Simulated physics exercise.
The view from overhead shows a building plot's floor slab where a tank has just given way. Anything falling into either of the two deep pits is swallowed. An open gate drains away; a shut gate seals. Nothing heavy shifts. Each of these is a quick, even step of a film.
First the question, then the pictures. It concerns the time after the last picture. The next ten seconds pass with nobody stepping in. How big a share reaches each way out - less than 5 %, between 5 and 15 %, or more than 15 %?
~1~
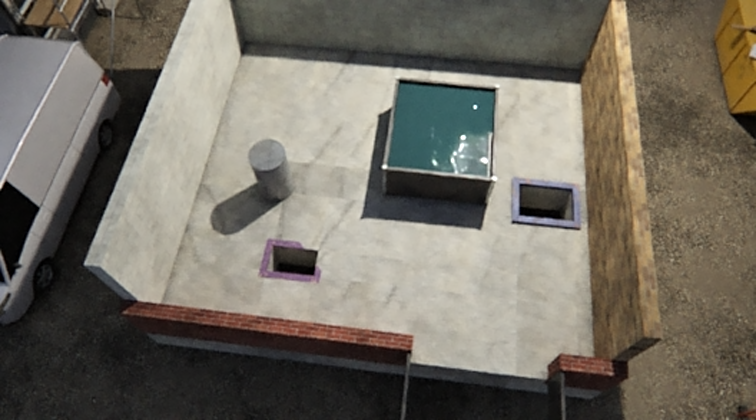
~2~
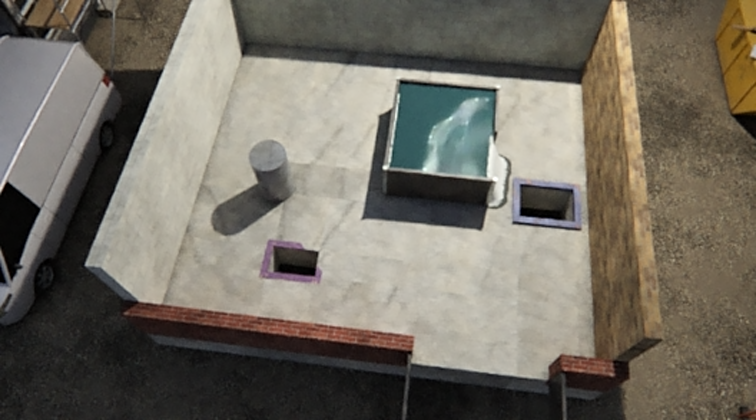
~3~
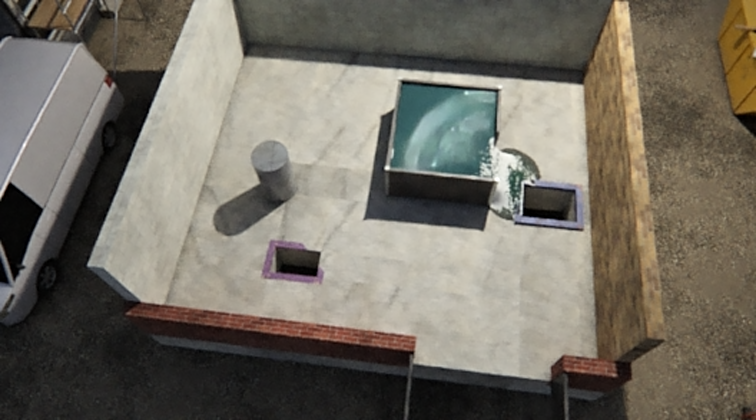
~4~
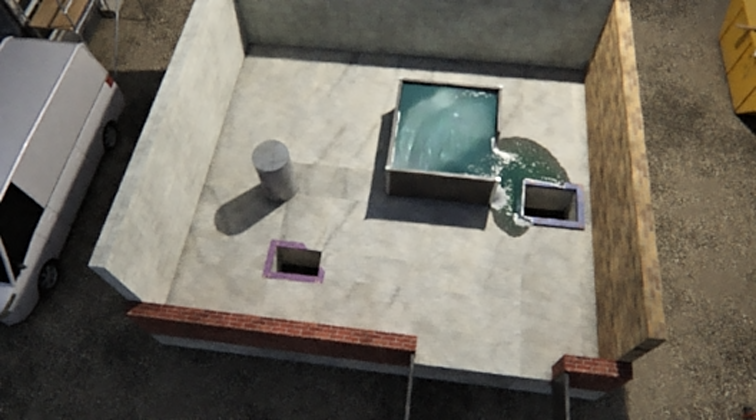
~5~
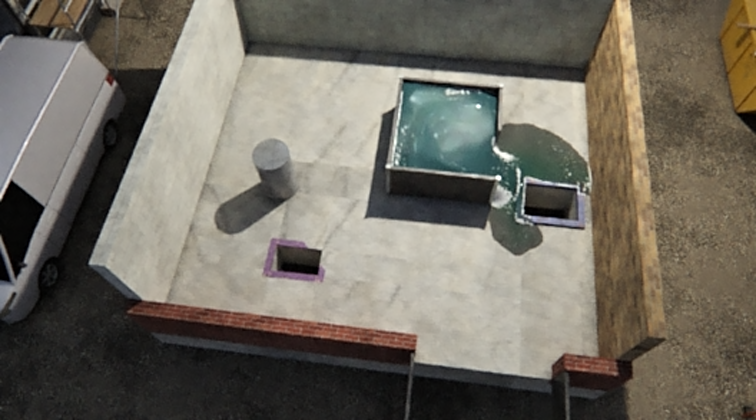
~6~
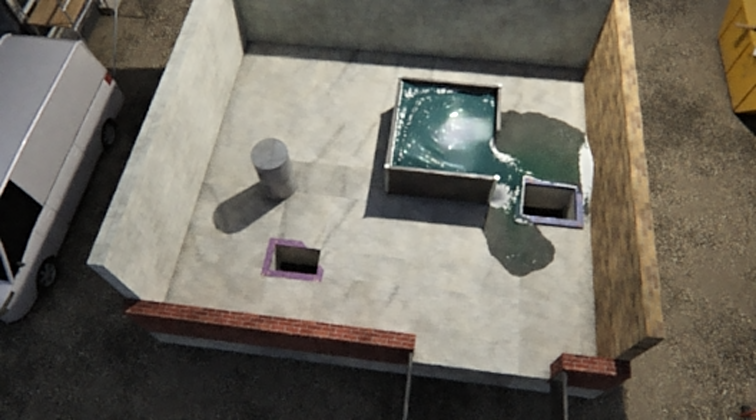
Outcome: The gate lands in the middle band - five to fifteen per cent, the blue pit lands in the top band - past fifteen per cent, the purple pit lands in the bottom band - below five per cent.
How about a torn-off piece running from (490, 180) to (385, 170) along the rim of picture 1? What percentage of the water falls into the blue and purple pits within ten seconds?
The blue pit takes 0 per cent and the purple pit 10 per cent.
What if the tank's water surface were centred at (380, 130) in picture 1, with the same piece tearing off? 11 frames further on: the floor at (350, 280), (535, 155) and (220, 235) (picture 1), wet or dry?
Unflooded - soaked - unflooded.
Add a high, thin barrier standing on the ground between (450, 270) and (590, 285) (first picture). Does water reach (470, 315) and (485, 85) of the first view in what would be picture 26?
Going by the list, I'd say kept clear of the flood, then reached by the flood.
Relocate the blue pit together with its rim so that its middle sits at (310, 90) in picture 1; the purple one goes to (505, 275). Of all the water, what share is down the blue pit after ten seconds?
So the blue pit ends up with 4 in a hundred.
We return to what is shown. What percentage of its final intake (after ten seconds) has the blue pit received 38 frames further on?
My figure is 90 in a hundred.
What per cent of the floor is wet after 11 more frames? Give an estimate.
That works out at 20 %.
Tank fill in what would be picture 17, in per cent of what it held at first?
I'd put it close to 54 percent.
A moment on, water covers 15 % of the floor; the gate 0 %, the blue pit 14 %, the purple pit 0 %.
Next, water covers 20 % of the floor; the gate 0 %, the blue pit 23 %, the purple pit 0 %.
Then, water covers 30 % of the floor; the gate 1 %, the blue pit 31 %, the purple pit 0 %.
Later, water covers 50 % of the floor; the gate 4 %, the blue pit 39 %, the purple pit 0 %.
In the end, water covers 70 % of the floor; the gate 8 %, the blue pit 43 %, the purple pit 0 %.
